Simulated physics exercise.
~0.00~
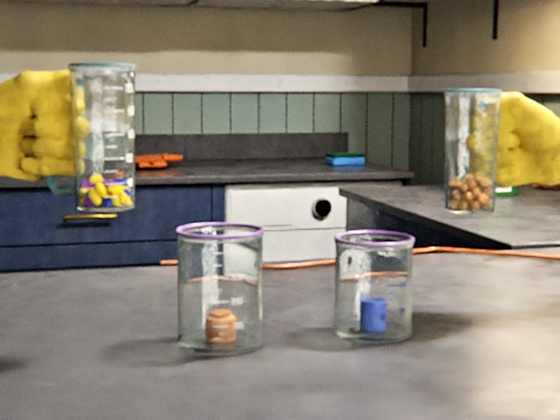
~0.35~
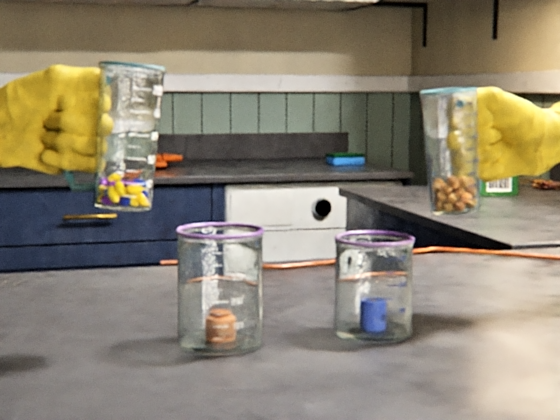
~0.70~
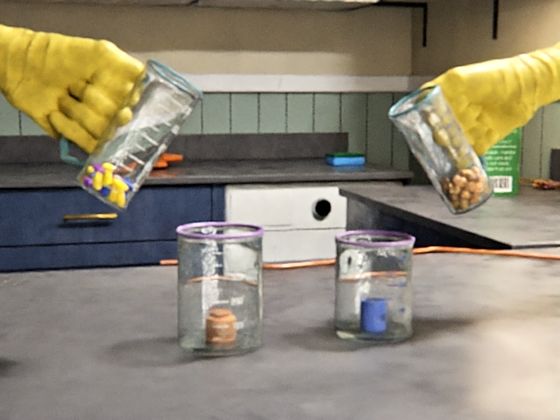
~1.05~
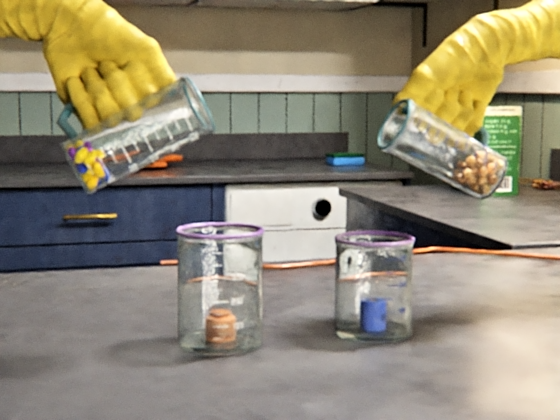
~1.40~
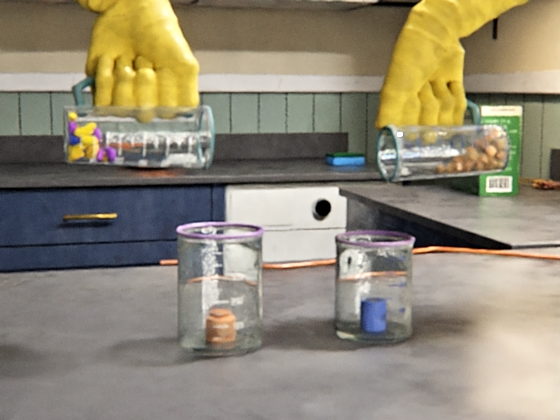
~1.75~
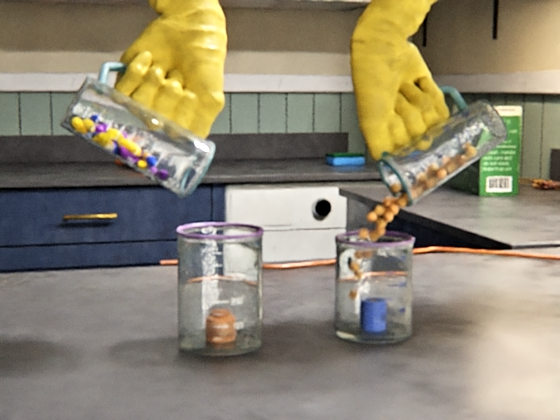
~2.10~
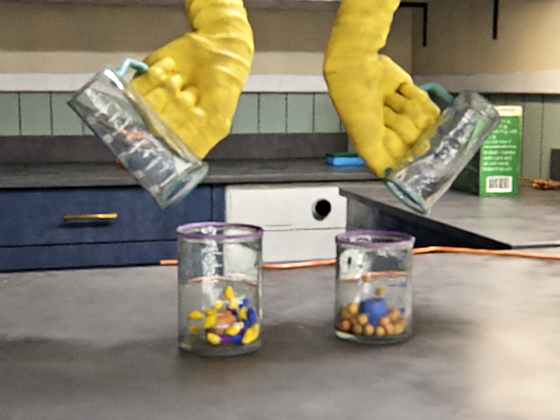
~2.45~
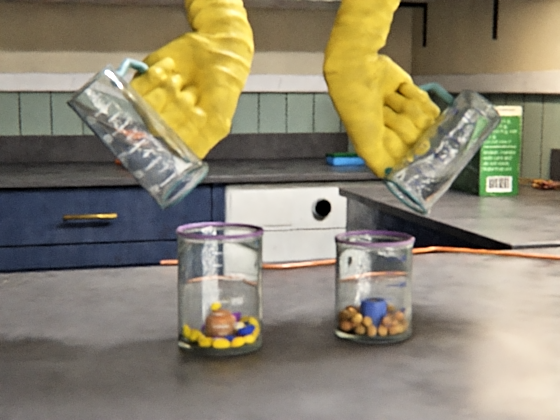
Yellow-gloved hands tipping yellow-and-purple pieces and brown balls into two beakers, leaving the orange-brown and blue objects inside still showing.
